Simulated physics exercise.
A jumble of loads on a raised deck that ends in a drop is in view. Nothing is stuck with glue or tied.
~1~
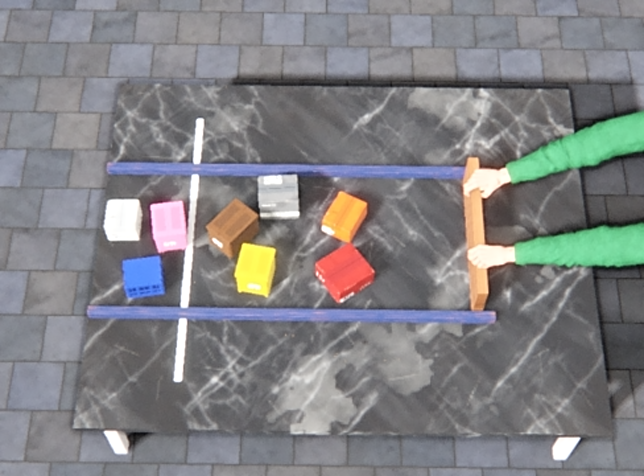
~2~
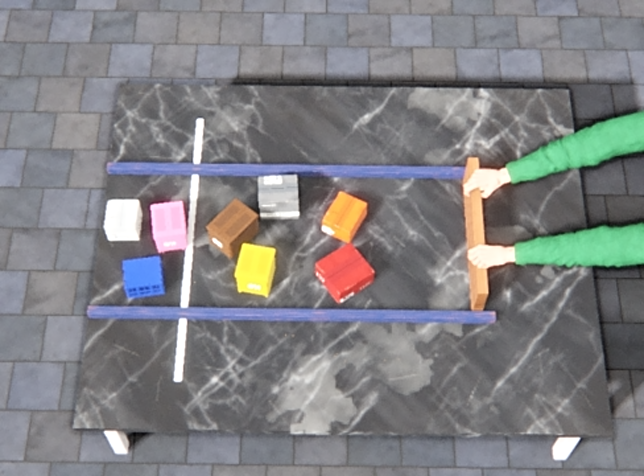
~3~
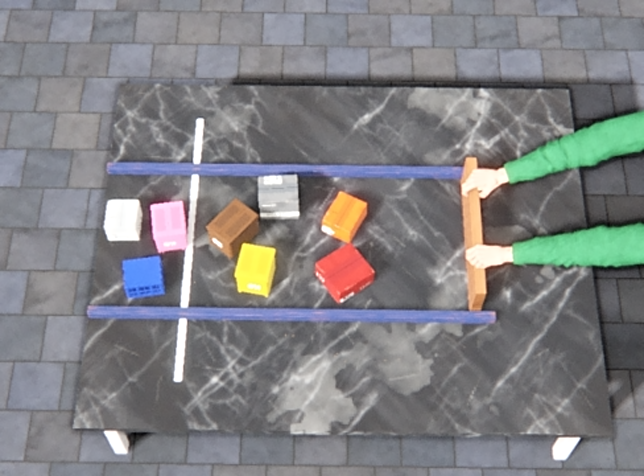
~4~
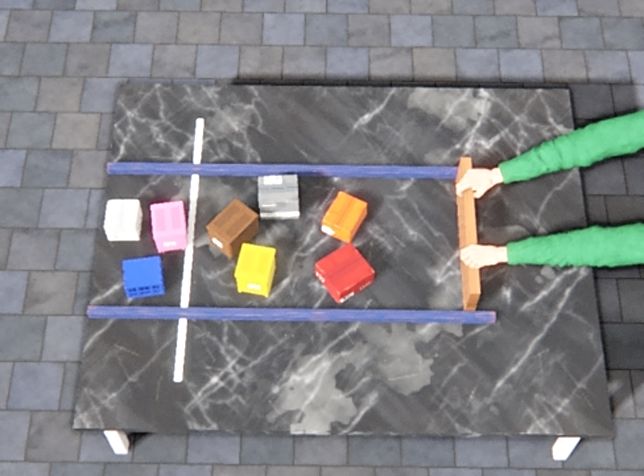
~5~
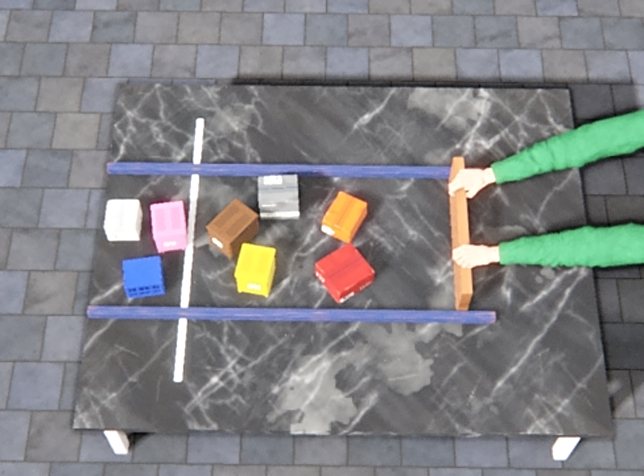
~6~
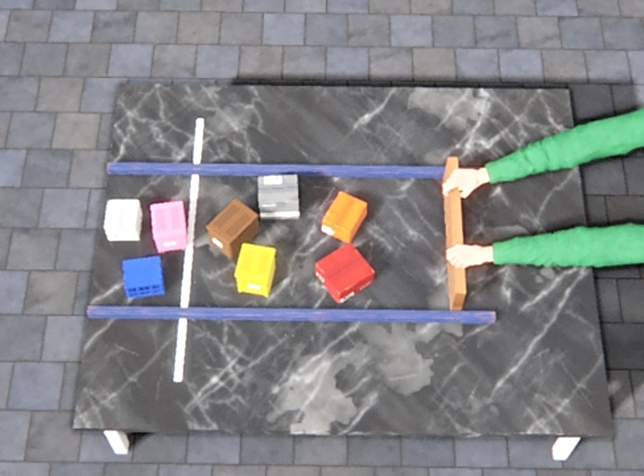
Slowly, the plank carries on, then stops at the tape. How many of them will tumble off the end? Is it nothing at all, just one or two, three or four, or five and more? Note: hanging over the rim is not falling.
The number sent down is small, one or two.
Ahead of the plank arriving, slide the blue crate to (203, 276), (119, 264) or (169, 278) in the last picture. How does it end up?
Taking the starts in order, it keeps its place, then keeps its place, then keeps its place.
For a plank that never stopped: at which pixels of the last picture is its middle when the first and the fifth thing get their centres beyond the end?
At (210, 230) for the first, at (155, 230) for the fifth.
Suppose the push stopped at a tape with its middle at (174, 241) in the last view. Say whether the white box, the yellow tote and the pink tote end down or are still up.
Here's how it goes: The white box ends up below, the yellow tote stays where it is, and the pink tote ends up below.
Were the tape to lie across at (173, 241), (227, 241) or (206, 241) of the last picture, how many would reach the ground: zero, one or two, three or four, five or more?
In that order: Three or four; zero; either one or two.
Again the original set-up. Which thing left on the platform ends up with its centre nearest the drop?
It's the blue crate that ends nearest.
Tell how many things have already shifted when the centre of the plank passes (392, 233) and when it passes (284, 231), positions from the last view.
At that stage 0; at the next, 5.
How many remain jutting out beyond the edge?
Expected count: 2.
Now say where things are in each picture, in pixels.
White box (124, 220); blue crate (144, 277); pink tote (170, 227); plank (475, 234); tape (190, 241), in the first frame.
Blue crate (144, 277); plank (475, 234), in the second frame.
Pink tote (170, 227); orange parcel (345, 217), in the third frame.
White box (124, 220); red parcel (345, 273), in the fourth frame.
Blue crate (144, 277); grey parcel (279, 198), in the fifth frame.
White box (124, 220); blue crate (144, 277); pink tote (170, 227); plank (454, 234); tape (190, 241), in the sixth frame.
A little later, none off yet; white box at rest near (124, 220); blue crate at rest near (144, 277); pink tote at rest near (170, 227).
When it is over, the number that fall off is one or two; down, white box.
